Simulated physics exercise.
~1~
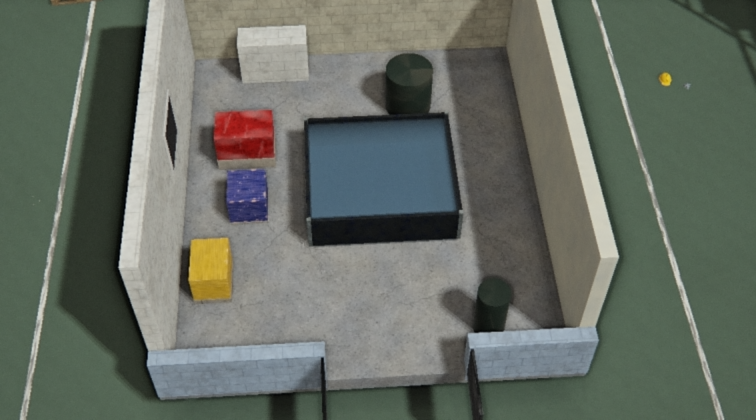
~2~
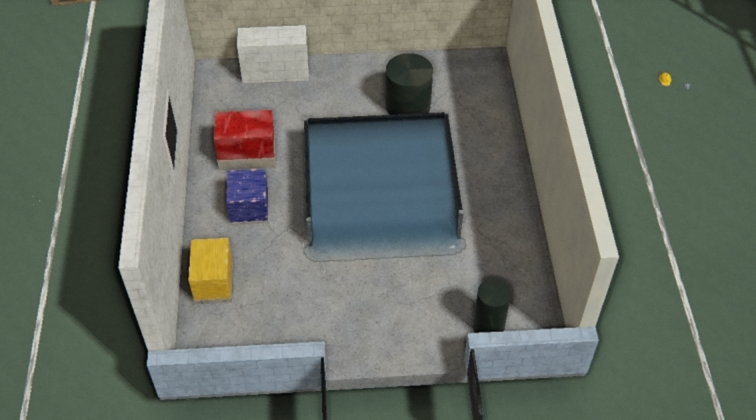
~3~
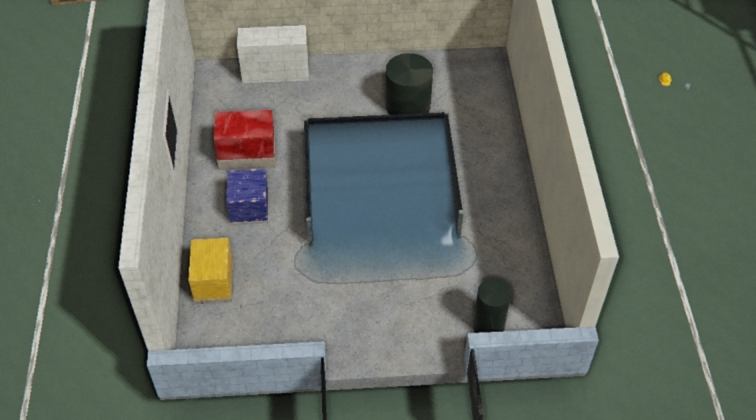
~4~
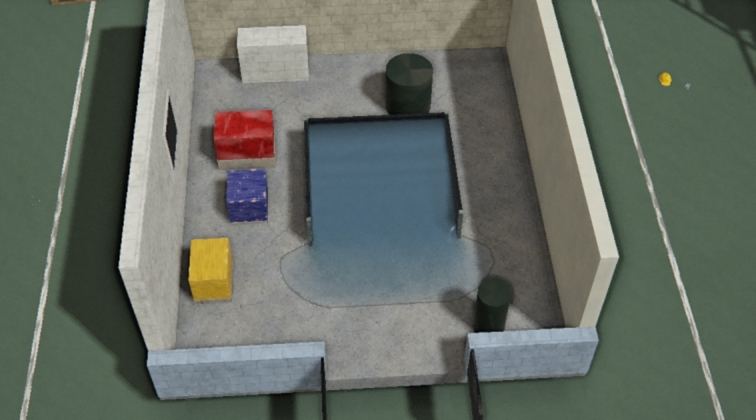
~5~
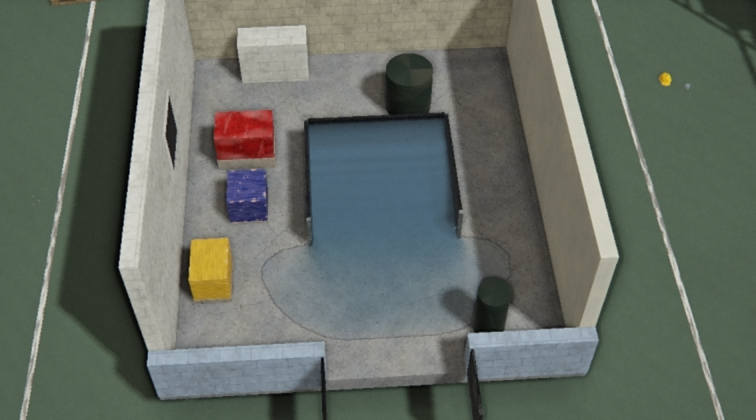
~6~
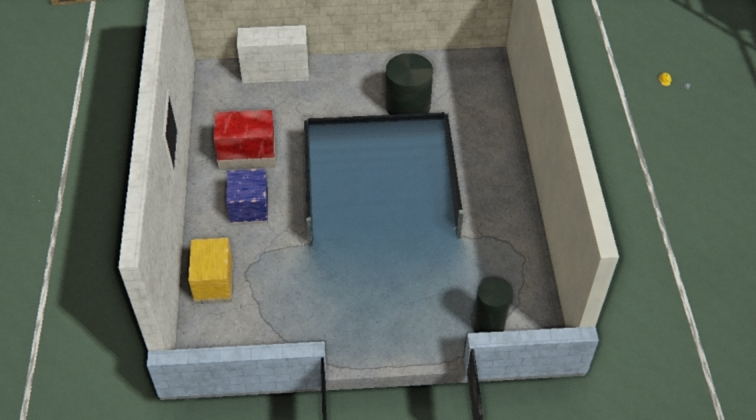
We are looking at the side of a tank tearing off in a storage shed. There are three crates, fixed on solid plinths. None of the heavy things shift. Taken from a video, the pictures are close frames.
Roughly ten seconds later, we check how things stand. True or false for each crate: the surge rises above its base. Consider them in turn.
Yellow crate: True; red crate: False; blue crate: True.
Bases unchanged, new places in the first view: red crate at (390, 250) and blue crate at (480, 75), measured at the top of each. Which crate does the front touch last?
Blue one, last.
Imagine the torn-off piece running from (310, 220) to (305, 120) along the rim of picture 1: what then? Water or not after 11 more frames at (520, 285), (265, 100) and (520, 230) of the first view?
The first comes out untouched, the second soaked, the third untouched.
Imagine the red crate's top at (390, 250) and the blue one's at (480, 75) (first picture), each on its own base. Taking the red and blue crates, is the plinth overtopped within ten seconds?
The red crate is flooded, the blue crate is flooded.
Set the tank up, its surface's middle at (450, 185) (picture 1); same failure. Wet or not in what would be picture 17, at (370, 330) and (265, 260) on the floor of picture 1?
The first spot is wetted, while the second is not reached.
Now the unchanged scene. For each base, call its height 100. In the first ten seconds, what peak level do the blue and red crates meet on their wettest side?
In order: 180% and 40%.
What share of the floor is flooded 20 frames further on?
I'd guess some 45 per cent.
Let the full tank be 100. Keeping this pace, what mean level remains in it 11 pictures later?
Some 36 per cent.
A moment on, water covers 35 % of the floor; the yellow crate water round its plinth, the red crate not reached, the blue crate not reached.
Next, water covers 35 % of the floor; the yellow crate water round its plinth, the red crate not reached, the blue crate not reached.
Then, water covers 45 % of the floor; the yellow crate water round its plinth, the red crate not reached, the blue crate not reached.
Later, water covers 75 % of the floor; the yellow crate water round its plinth, the red crate water round its plinth, the blue crate water round its plinth.
In the end, water covers 90 % of the floor; the yellow crate was topped, the red crate stayed above the water, the blue crate was topped.
